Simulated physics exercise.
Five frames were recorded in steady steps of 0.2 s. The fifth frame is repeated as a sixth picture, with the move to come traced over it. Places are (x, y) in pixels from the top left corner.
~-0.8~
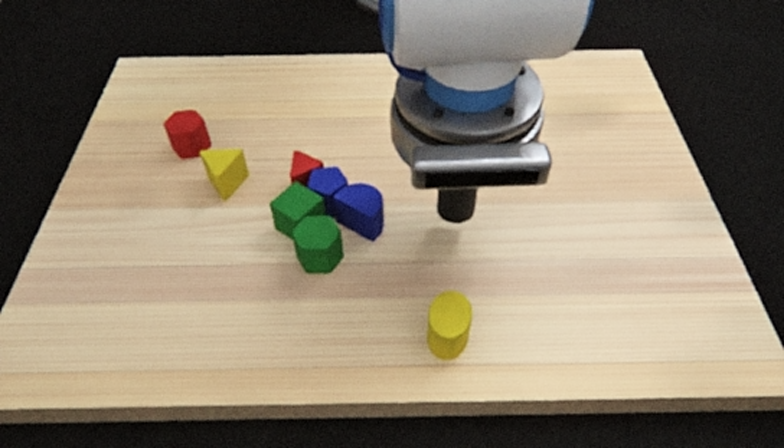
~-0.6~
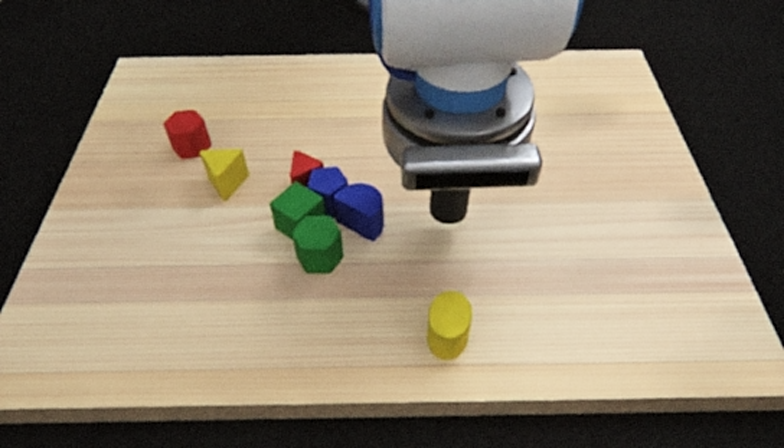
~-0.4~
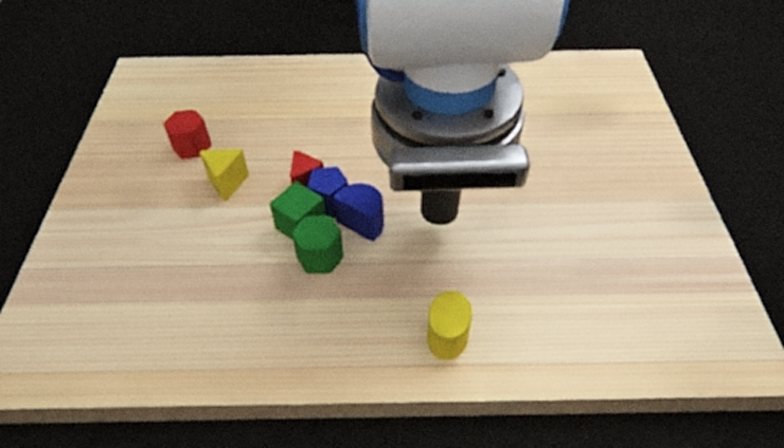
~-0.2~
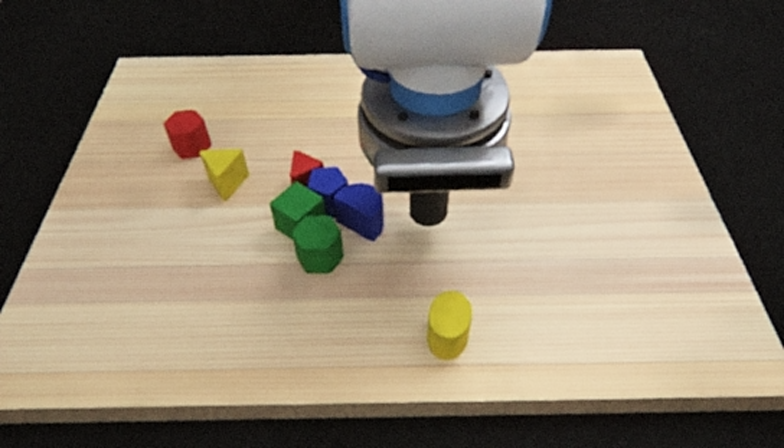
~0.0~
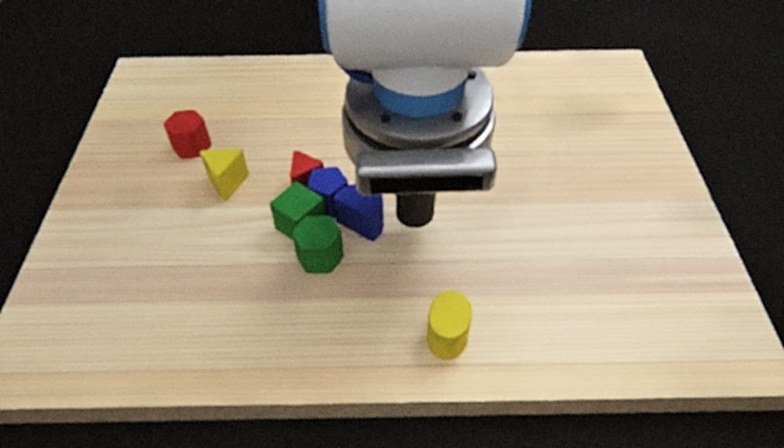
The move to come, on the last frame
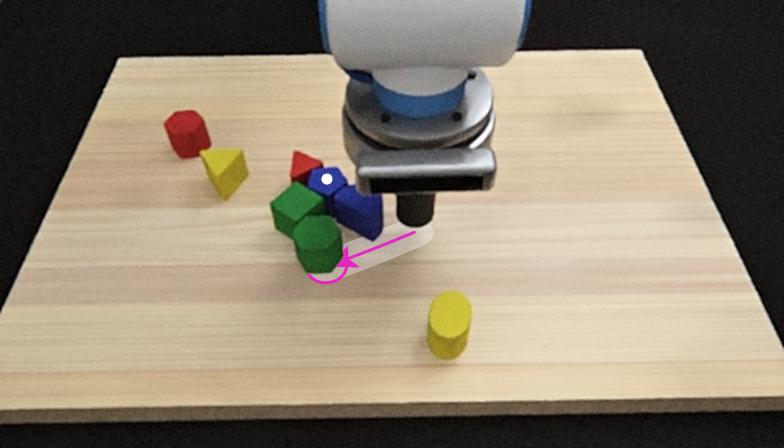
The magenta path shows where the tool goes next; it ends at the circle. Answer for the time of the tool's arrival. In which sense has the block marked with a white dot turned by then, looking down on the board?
Viewed from above: Clockwise.
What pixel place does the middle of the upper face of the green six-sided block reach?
That would be at about pixel (280, 237).
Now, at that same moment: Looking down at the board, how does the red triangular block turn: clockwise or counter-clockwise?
It spins against the clock.
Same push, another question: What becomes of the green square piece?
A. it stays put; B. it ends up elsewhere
B: It ends up elsewhere.
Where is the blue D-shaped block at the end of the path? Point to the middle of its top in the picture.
It ends at (337, 200).
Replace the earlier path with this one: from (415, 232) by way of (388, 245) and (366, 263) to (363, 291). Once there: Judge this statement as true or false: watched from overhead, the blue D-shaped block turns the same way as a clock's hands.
True - the claim holds.
The drawn path runs in a line from (415, 232) to (327, 267); the dot is on the blue five-sided block.
What follows on the original path. Halfway along, tool (370, 232); red triangular block (300, 158), turned 15° anticlockwise; blue five-sided block (321, 175), turned 15° clockwise; blue D-shaped block (342, 201), turned 30° clockwise.
At the end, tool (324, 249); green square piece (284, 199), turned 25° clockwise; red triangular block (301, 157), turned 20° anticlockwise; green six-sided block (280, 237), turned 20° clockwise; blue five-sided block (320, 173), turned 25° clockwise; blue D-shaped block (337, 200), turned 35° clockwise.
